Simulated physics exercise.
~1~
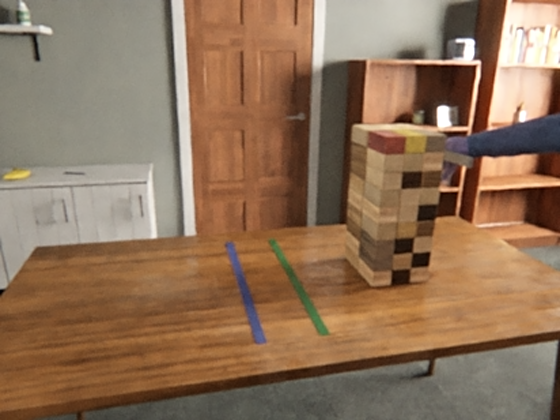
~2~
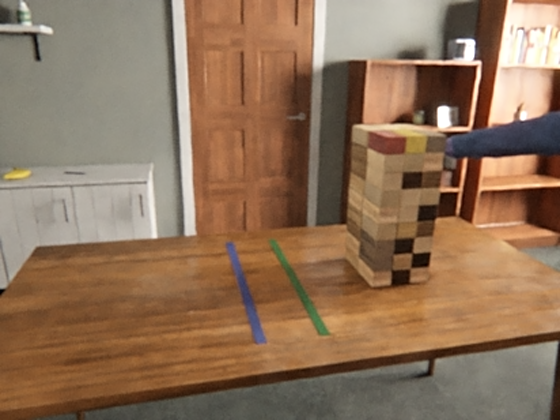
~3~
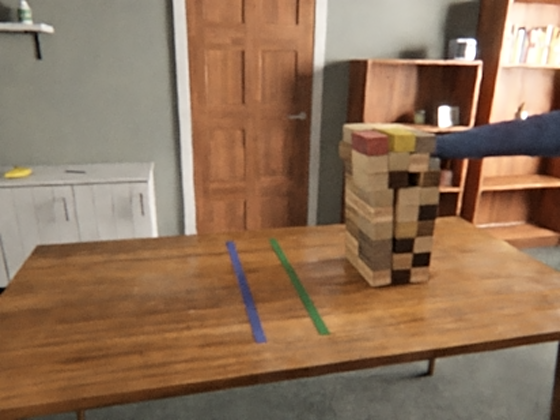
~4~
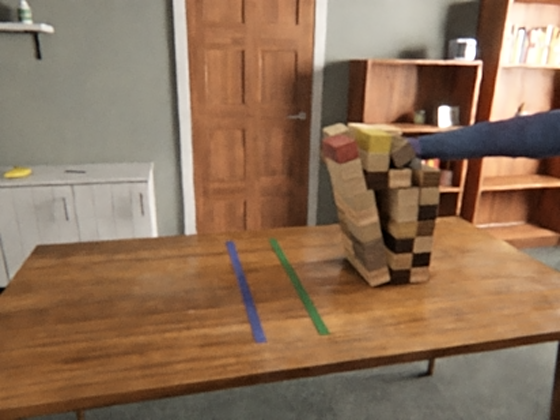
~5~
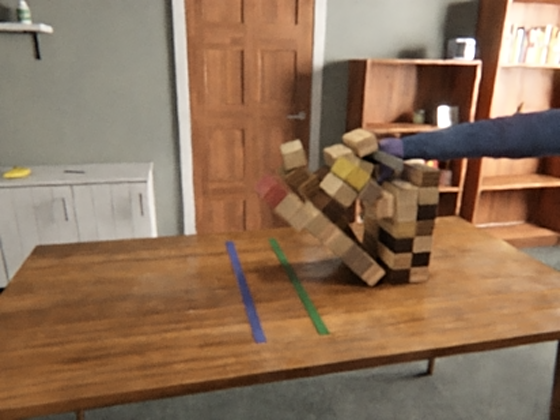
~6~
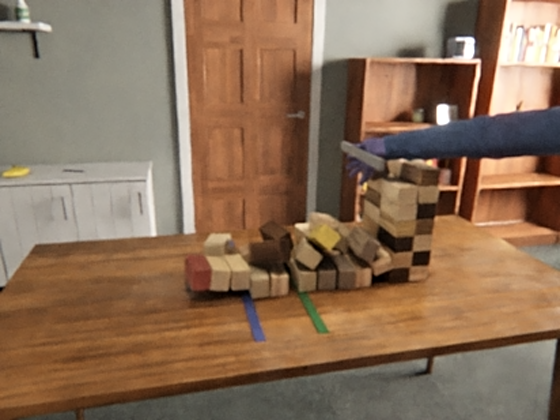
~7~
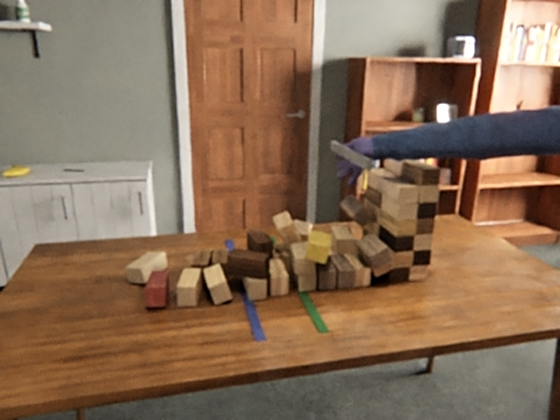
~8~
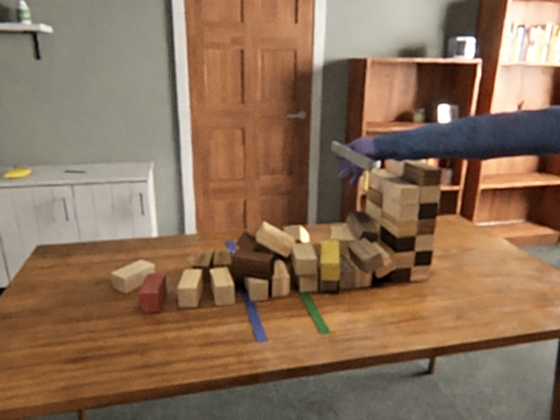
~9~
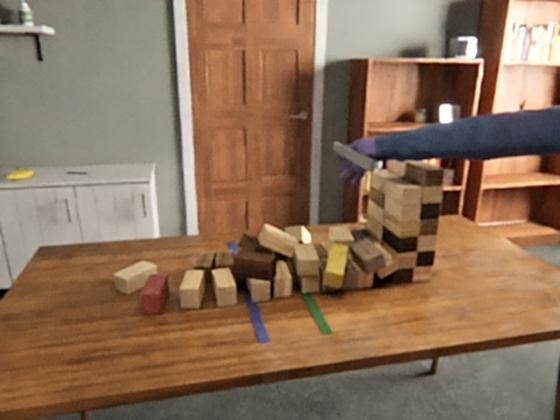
A gloved hand pushed a strip of wood into a tall stack of wooden blocks, toppling much of it leftward across the table, where the red block settled beyond the blue line and the yellow one short of it, while part of the stack stayed standing.
